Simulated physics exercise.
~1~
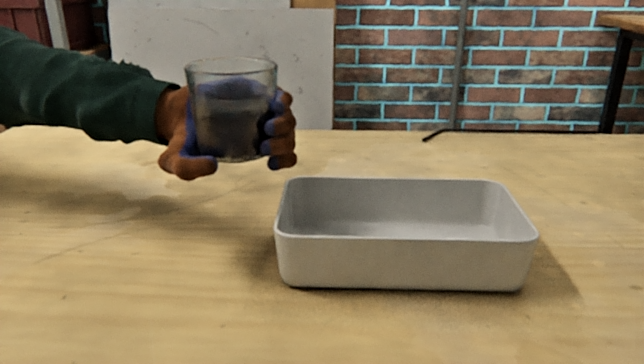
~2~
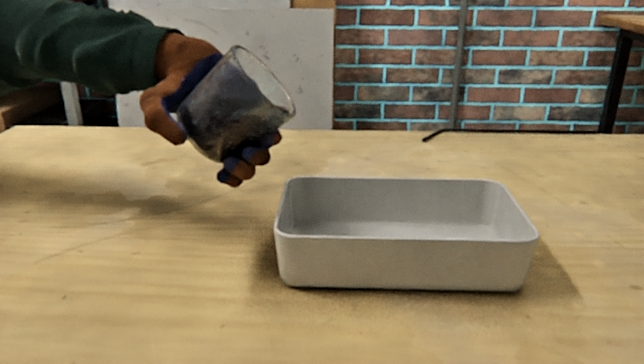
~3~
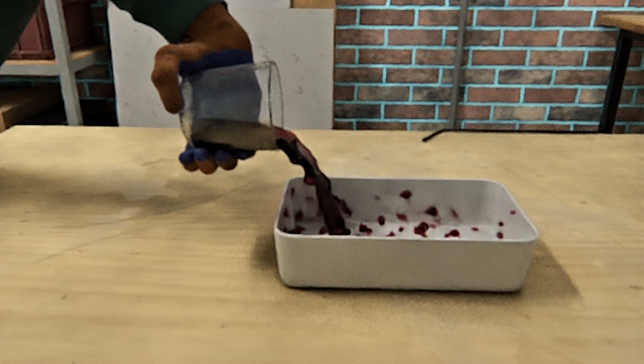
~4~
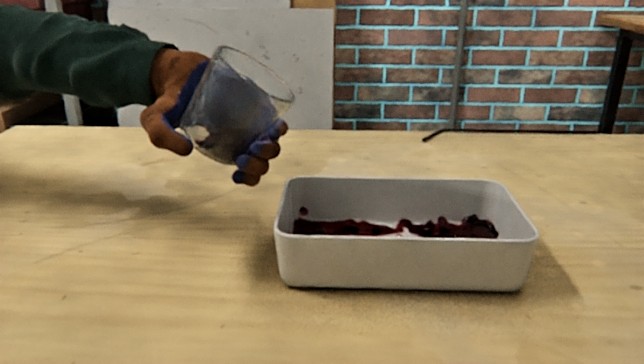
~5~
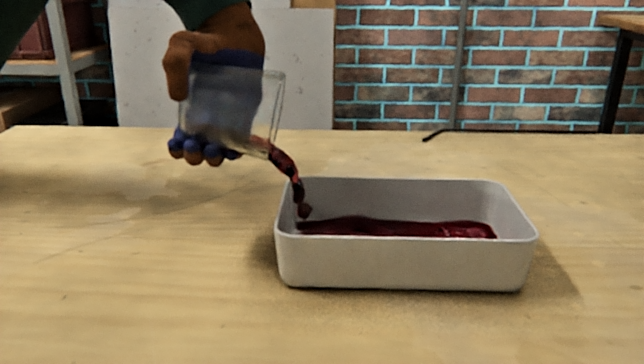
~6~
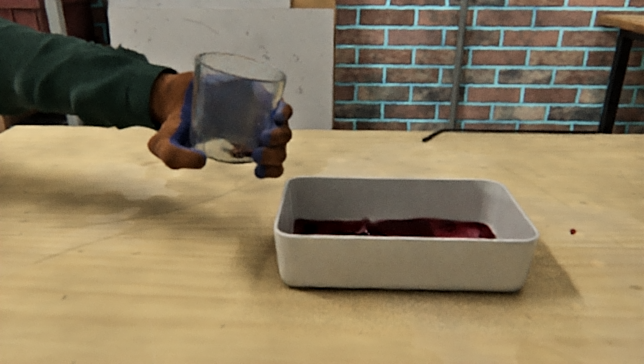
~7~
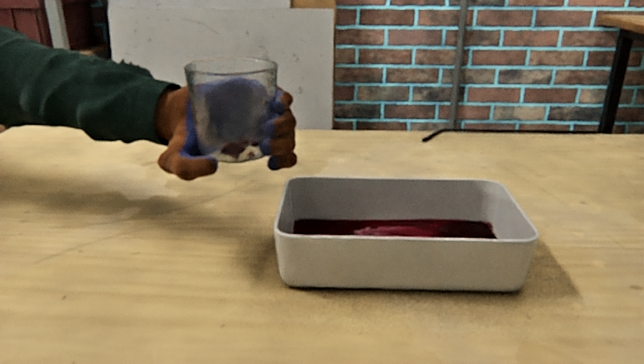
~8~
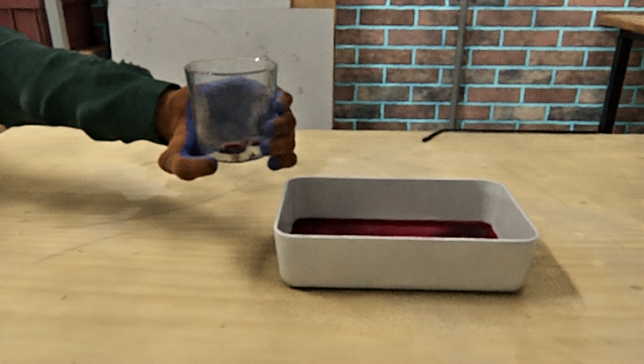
The footage shows a gloved hand tipping a drinking glass of dark red liquid over an empty oblong dish on a wooden table, easing back, then pouring again before returning upright, leaving a shallow red layer in the dish and a little residue in the glass.
